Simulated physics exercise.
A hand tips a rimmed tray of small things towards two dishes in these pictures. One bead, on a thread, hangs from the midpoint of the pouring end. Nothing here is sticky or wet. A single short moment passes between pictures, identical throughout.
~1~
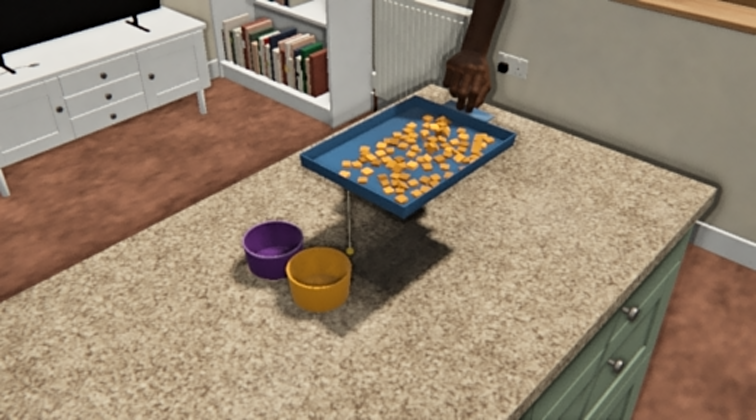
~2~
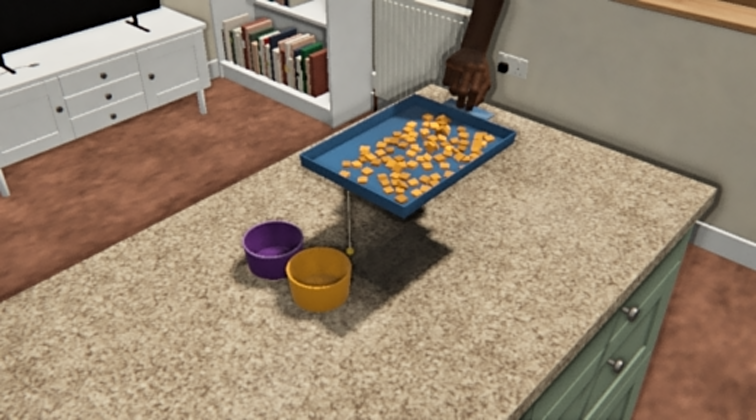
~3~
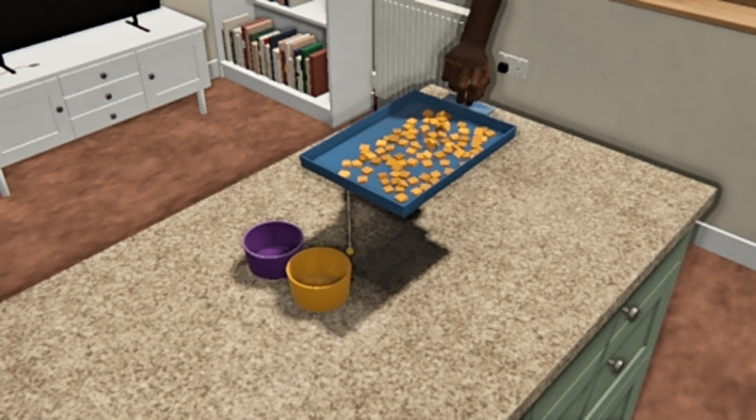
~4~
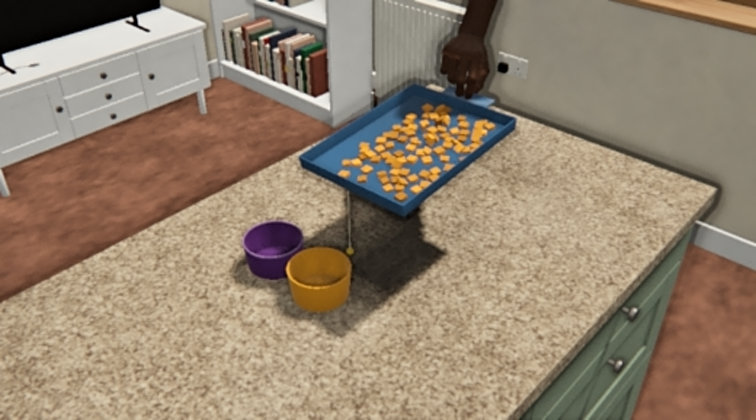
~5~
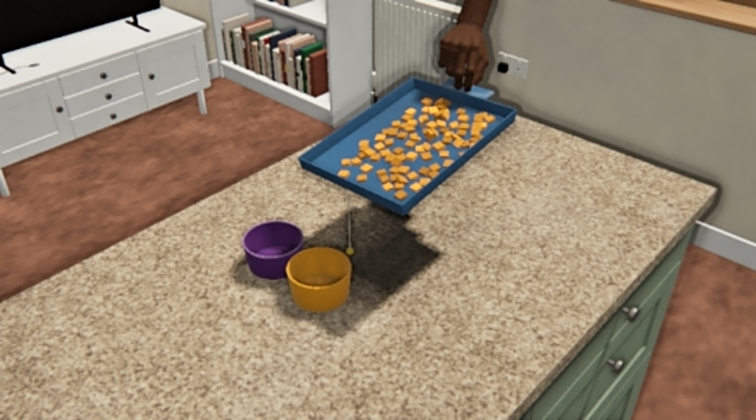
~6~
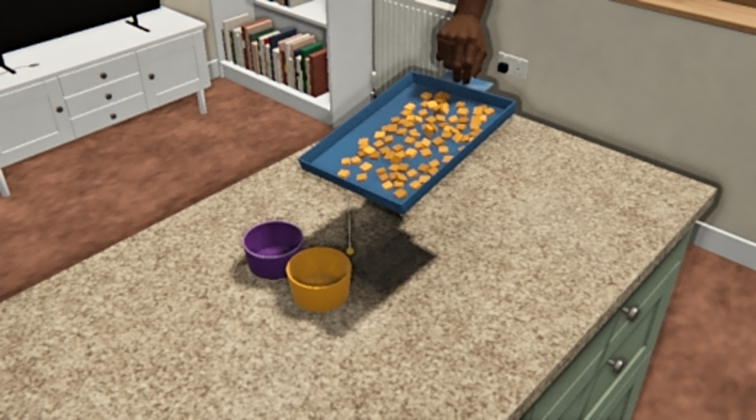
At first, a hand holds a blue rimmed tray of small orange crackers level above a speckled countertop, near a purple dish and an orange one. Then the hand gradually tilts the tray slightly, its left corner lowest, while the crackers stay spread across it and both dishes remain still.
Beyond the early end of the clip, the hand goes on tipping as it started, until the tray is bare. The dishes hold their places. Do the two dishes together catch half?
Between them the dishes get the bulk of it.
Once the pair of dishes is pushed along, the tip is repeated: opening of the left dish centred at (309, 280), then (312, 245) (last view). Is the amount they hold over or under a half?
First shift, a minority share; second shift, a majority share.
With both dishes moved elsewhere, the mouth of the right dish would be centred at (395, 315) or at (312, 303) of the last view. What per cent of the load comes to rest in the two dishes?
Roughly 10% first, roughly 10% second.
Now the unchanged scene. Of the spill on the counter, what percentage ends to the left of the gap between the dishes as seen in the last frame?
Around 30 per cent, I reckon.
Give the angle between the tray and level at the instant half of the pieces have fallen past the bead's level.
It is at around 110 degrees.
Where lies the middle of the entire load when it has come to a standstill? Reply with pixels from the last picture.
Roughly at pixel (307, 283).
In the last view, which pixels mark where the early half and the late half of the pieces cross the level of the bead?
I'd place the first part at (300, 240) and the rest at (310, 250).
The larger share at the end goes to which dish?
More finishes in the dish at right.
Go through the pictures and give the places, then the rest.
In the first picture, corners of the pouring end at (301, 154) and (404, 206), level; middle of the load at (418, 151), small crackers; left dish at (251, 263); right dish at (297, 294); bead on its thread at (350, 251).
In the second picture, corners of the pouring end at (301, 154) and (404, 206), level; middle of the load at (418, 150).
In the third picture, corners of the pouring end at (301, 155) and (403, 205), tipped barely, lowest at the left corner; middle of the load at (431, 145).
In the fourth picture, corners of the pouring end at (300, 156) and (403, 204), tipped a little, lowest at the left corner; middle of the load at (417, 144).
In the fifth picture, corners of the pouring end at (300, 157) and (402, 204), tipped a little, lowest at the left corner; middle of the load at (417, 140).
In the sixth picture, corners of the pouring end at (299, 158) and (401, 203), tipped a little, lowest at the left corner; middle of the load at (416, 136); left dish at (251, 263); right dish at (297, 294).
Soon, tray tipped steeply; nearly all on the tray; a stray few in the air.
A while on, tray tipped right over; nearly all on the tray; a stray few in the right dish; a stray few in the left dish; a stray few outside both.
Towards the end, tray tipped past a quarter turn; about half in the right dish; about a quarter in the left dish; about a third outside both.
Finally, tray tipped past a quarter turn; about half in the right dish; about a quarter in the left dish; about a third outside both.
